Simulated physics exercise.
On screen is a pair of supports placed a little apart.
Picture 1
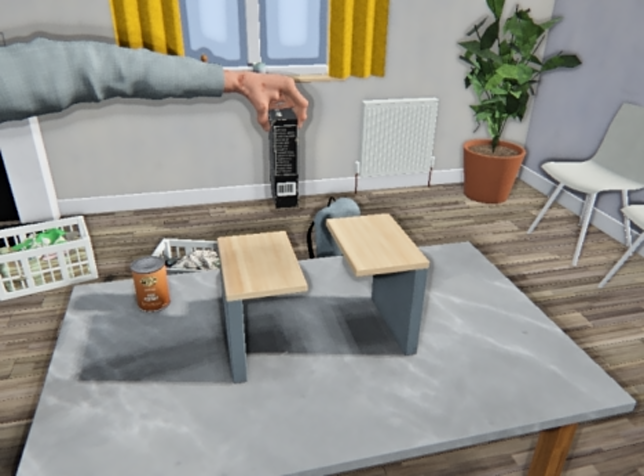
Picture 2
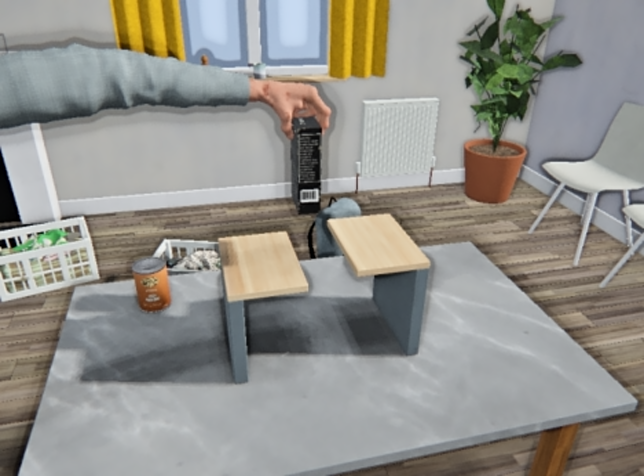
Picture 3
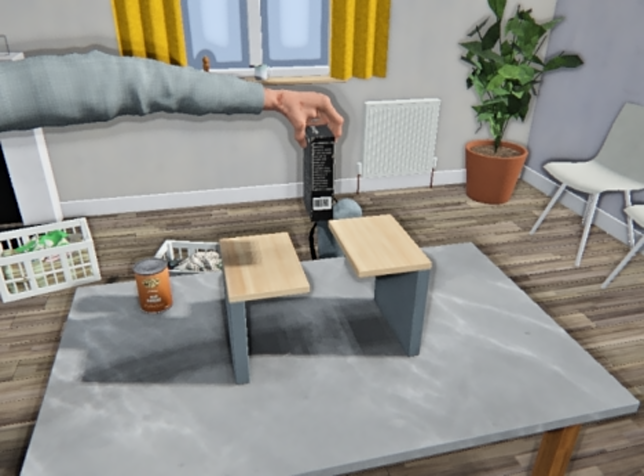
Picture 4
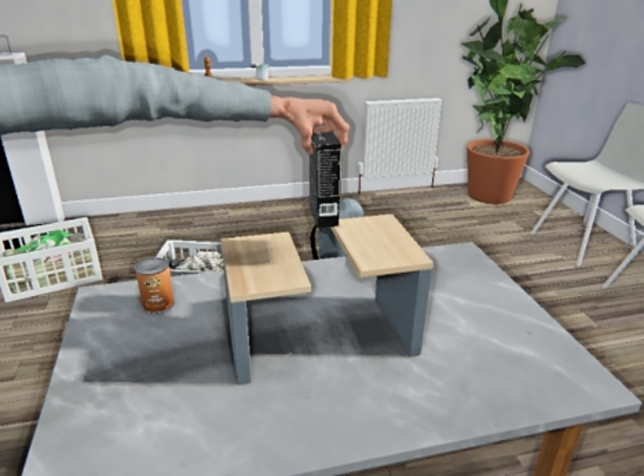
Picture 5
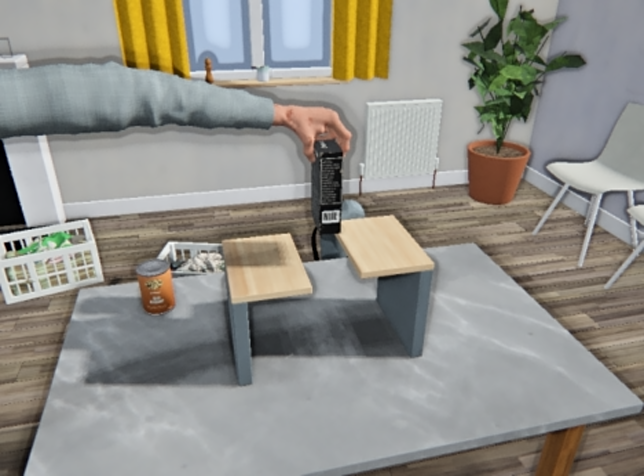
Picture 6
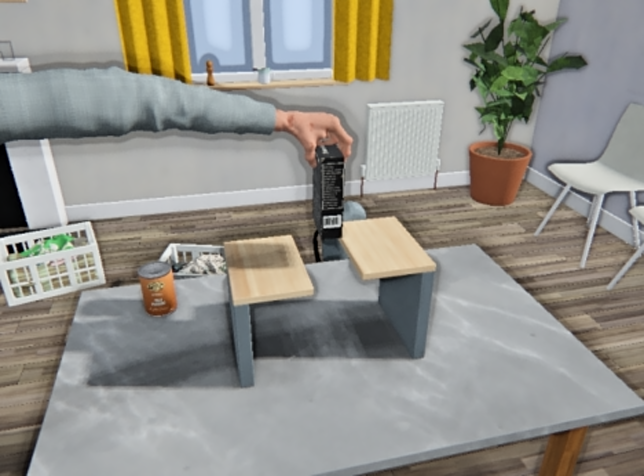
A hand gripping a black packet from above moved it to the right and gradually lowered it over the gap between two wooden-topped supports, while an orange tin sat on the grey table.
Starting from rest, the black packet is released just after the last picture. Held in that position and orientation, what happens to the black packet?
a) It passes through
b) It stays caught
a.
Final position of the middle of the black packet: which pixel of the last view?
Near (326, 309).
Then, 0.30 s after the last picture, black packet slid well along near (327, 271).
Then, 0.40 s after the last picture, black packet slid well along near (327, 304).
At rest, moved from the start, black packet; orange tin in place. Seen from the same camera at the end, black packet near (326, 309). The packet reaches the table.
